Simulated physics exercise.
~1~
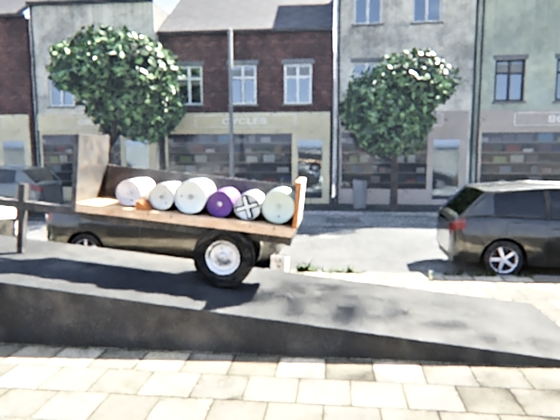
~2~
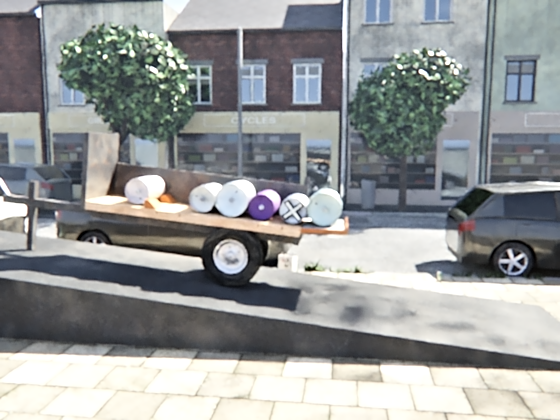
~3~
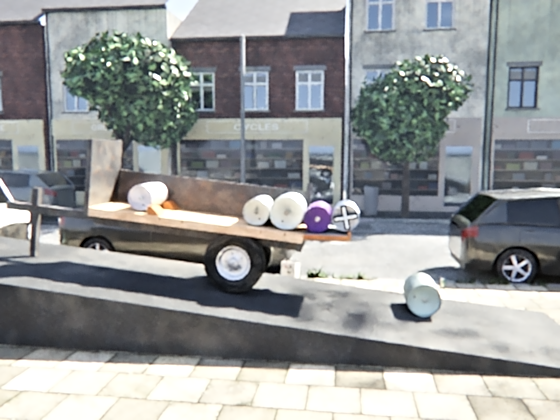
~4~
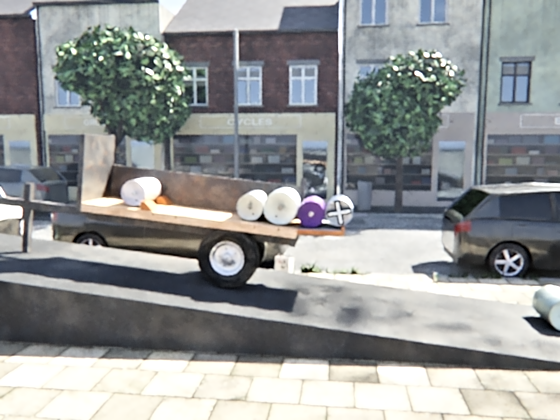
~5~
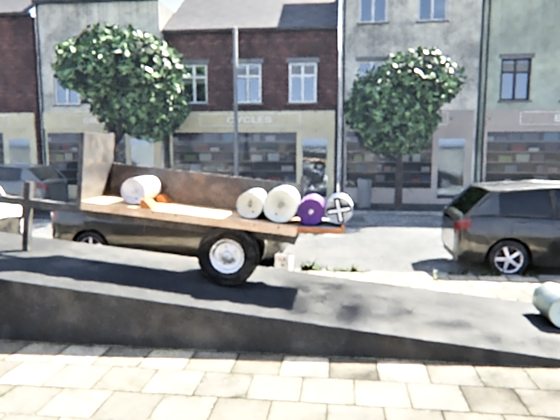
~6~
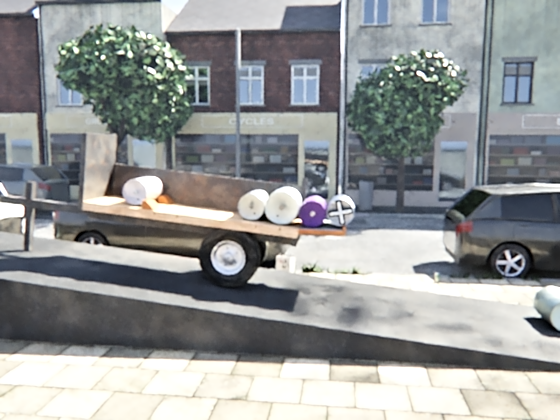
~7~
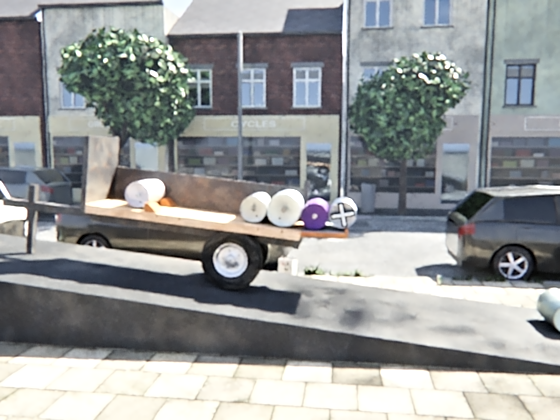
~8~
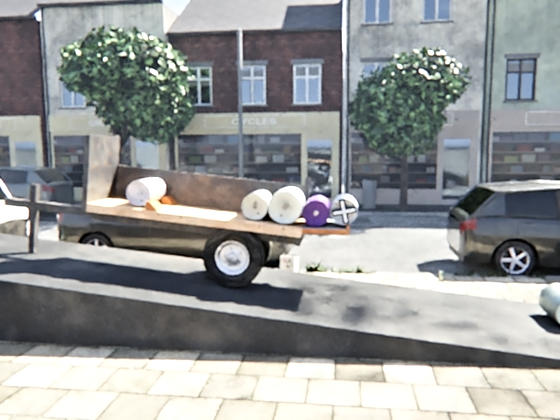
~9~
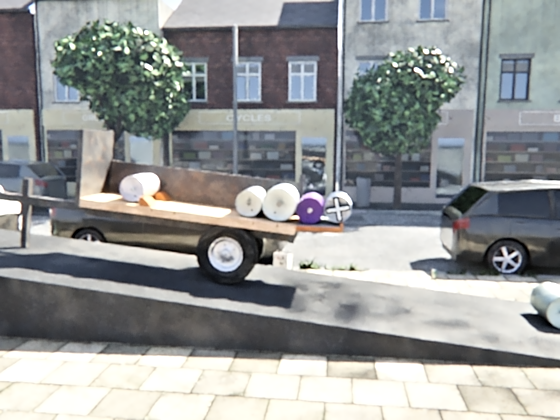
The footage shows a sloping trailer in a street whose tailgate drops open, letting several kegs roll right while a pale one stays behind an orange chock. The pale green keg at the front rolls off onto the ramp and down to the right, while the purple keg stops aboard behind one marked with a cross.
